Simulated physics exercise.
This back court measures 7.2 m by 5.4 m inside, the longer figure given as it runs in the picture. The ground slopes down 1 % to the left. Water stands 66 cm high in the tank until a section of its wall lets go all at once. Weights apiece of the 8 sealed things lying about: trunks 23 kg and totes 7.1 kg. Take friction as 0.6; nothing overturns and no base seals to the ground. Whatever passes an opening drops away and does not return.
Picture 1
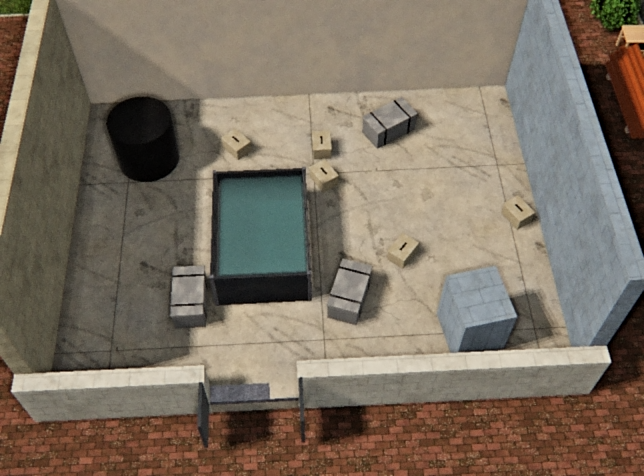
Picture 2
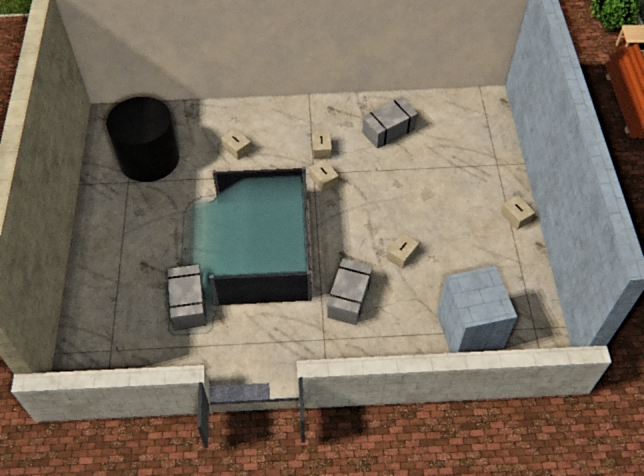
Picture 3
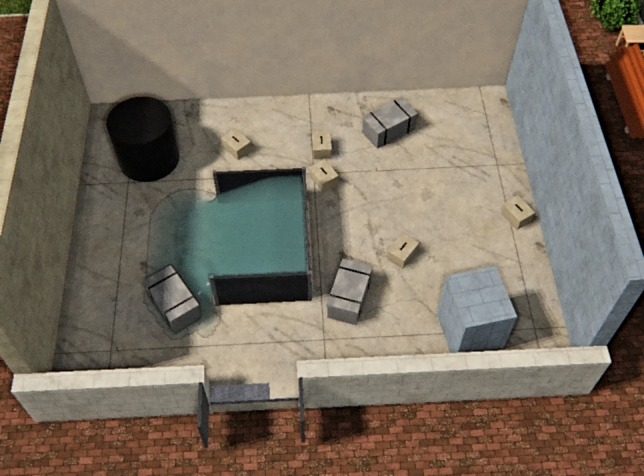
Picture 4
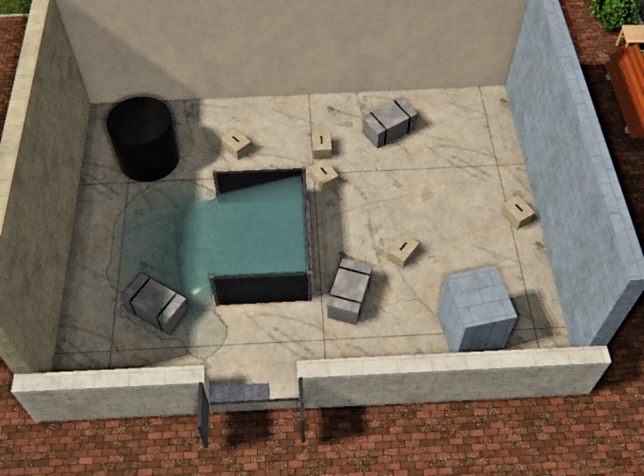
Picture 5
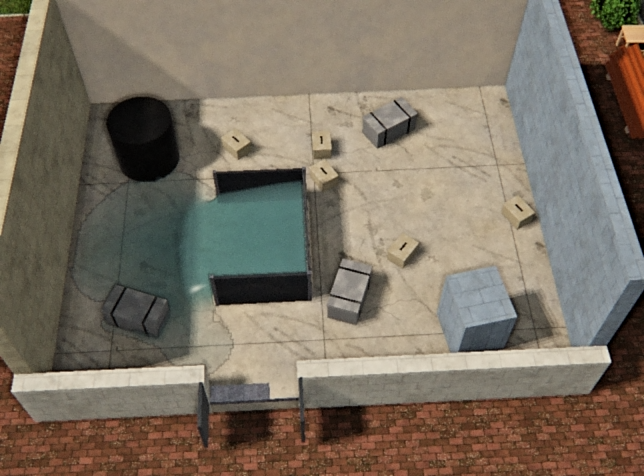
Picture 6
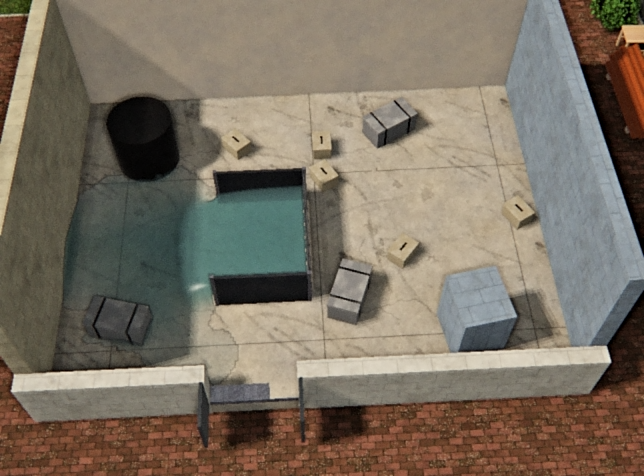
Water spreads leftward across the paved court from the open left side of a dark-walled tank, pushing a strapped grey trunk, which turns as it slides toward the left wall; the other boxes and the black barrel stay still.
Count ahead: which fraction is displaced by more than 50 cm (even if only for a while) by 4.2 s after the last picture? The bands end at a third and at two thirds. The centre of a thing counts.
It is not even a third.
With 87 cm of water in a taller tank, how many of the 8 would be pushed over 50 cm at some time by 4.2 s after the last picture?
In that case 4 of them.
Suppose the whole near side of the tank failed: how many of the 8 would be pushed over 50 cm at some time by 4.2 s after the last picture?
In that case 0 of them.
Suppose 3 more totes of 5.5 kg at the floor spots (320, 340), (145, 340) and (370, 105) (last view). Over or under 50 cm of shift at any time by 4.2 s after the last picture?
In that order: More, past it, under.
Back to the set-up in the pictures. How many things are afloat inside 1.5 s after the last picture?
I count 1.
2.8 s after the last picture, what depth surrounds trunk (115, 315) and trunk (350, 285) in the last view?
About 6 and 2 cm.
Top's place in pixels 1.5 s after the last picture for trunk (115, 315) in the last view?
Near (116, 352).
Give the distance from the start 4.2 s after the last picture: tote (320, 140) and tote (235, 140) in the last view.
In turn: 0 cm, 100 cm.
Then, 0.4 s after the last picture 1 of 8 are over 50 cm from their spots; 0 afloat.
Then, 1.5 s after the last picture 1 of 8 are over 50 cm from their spots; 1 afloat.
Then, 2.8 s after the last picture 1 of 8 are over 50 cm from their spots; 0 afloat.
Then, 4.2 s after the last picture 2 of 8 are over 50 cm from their spots, and 2 have been at some point; 0 afloat.
